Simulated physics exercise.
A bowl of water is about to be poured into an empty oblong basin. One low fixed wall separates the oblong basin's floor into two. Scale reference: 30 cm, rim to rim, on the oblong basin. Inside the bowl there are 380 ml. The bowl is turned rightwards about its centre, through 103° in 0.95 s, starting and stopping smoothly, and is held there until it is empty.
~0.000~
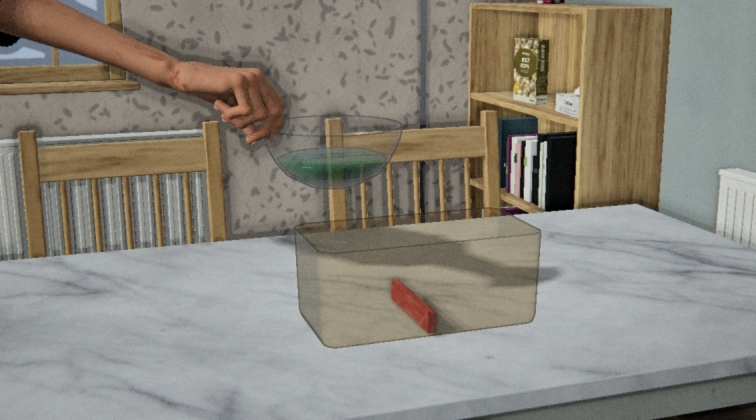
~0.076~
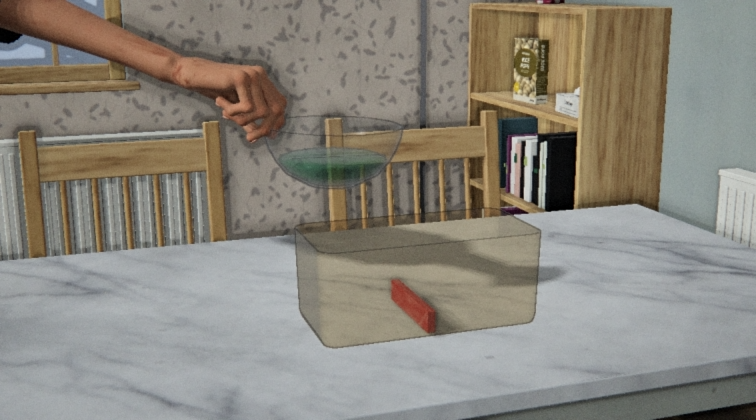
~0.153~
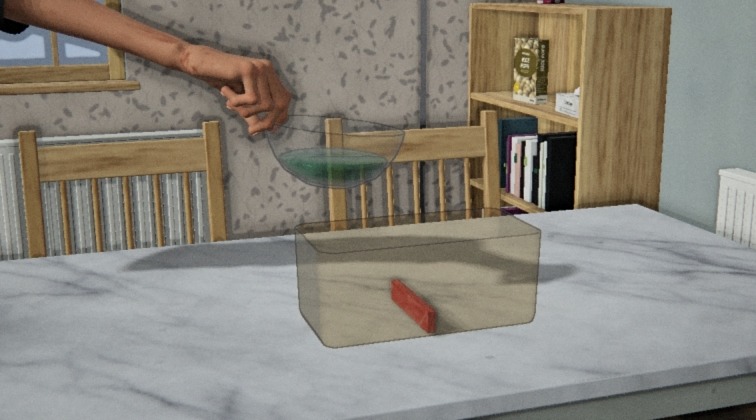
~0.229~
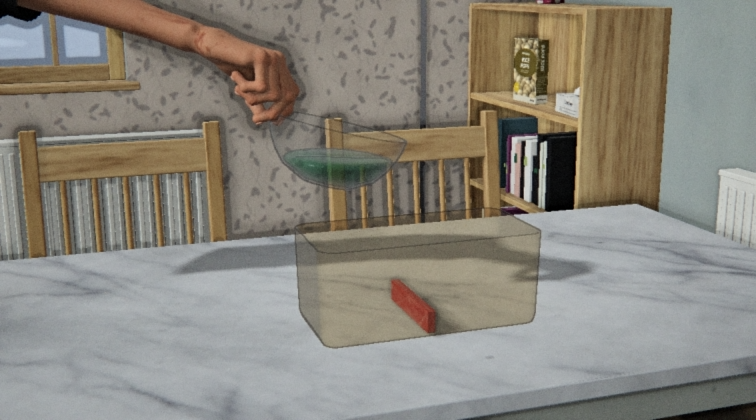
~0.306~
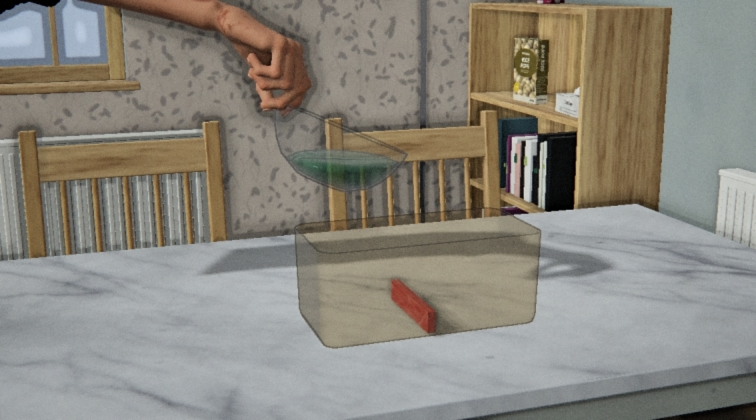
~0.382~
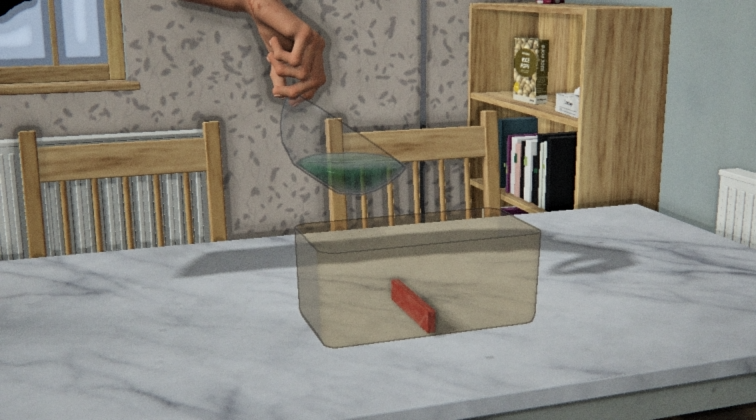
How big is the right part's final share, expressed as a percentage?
Some 58 per cent.
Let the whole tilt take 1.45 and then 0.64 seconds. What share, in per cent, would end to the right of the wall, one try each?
In order, 65 and 55 per cent.
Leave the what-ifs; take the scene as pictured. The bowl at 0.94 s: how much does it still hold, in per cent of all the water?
I'd estimate some 0 per cent.
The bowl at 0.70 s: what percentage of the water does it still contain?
I'd put it near 18 percent.
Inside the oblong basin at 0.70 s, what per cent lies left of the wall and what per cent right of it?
Left about 18, right about 48.
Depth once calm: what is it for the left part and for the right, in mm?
Some 8 mm on the left and some 10 mm on the right.
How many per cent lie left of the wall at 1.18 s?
Roughly 42 percent.
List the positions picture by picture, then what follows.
The first frame shows tilt 0°; pouring edge (398, 123); surface from (277, 160) to (384, 153); the oblong basin's rim runs from (306, 240) to (519, 221); the wall's top is at (412, 296).
The second frame shows tilt 2°; pouring edge (398, 125); surface from (277, 159) to (384, 153).
The third frame shows tilt 6°; pouring edge (400, 131); surface from (279, 158) to (385, 156).
The fourth frame shows tilt 14°; pouring edge (402, 140); surface from (282, 157) to (388, 157).
The fifth frame shows tilt 24°; pouring edge (402, 153); surface from (289, 158) to (393, 158).
The sixth frame shows tilt 36°; pouring edge (400, 167); surface from (296, 161) to (400, 159).
By 0.70 s the tilt is 87° and 18 per cent is still to pour, 18 is left of the wall and 47 right of it.
By 0.94 s the tilt is 103° and 0 per cent is still to pour, 43 is left of the wall and 57 right of it.
By 1.18 s the tilt is 103° and 0 per cent is still to pour, 42 is left of the wall and 58 right of it.
By 1.45 s the tilt is 103° and 0 per cent is still to pour, 42 is left of the wall and 58 right of it.
At rest 42 per cent lies left of the wall, 58 right of it and 0 outside.
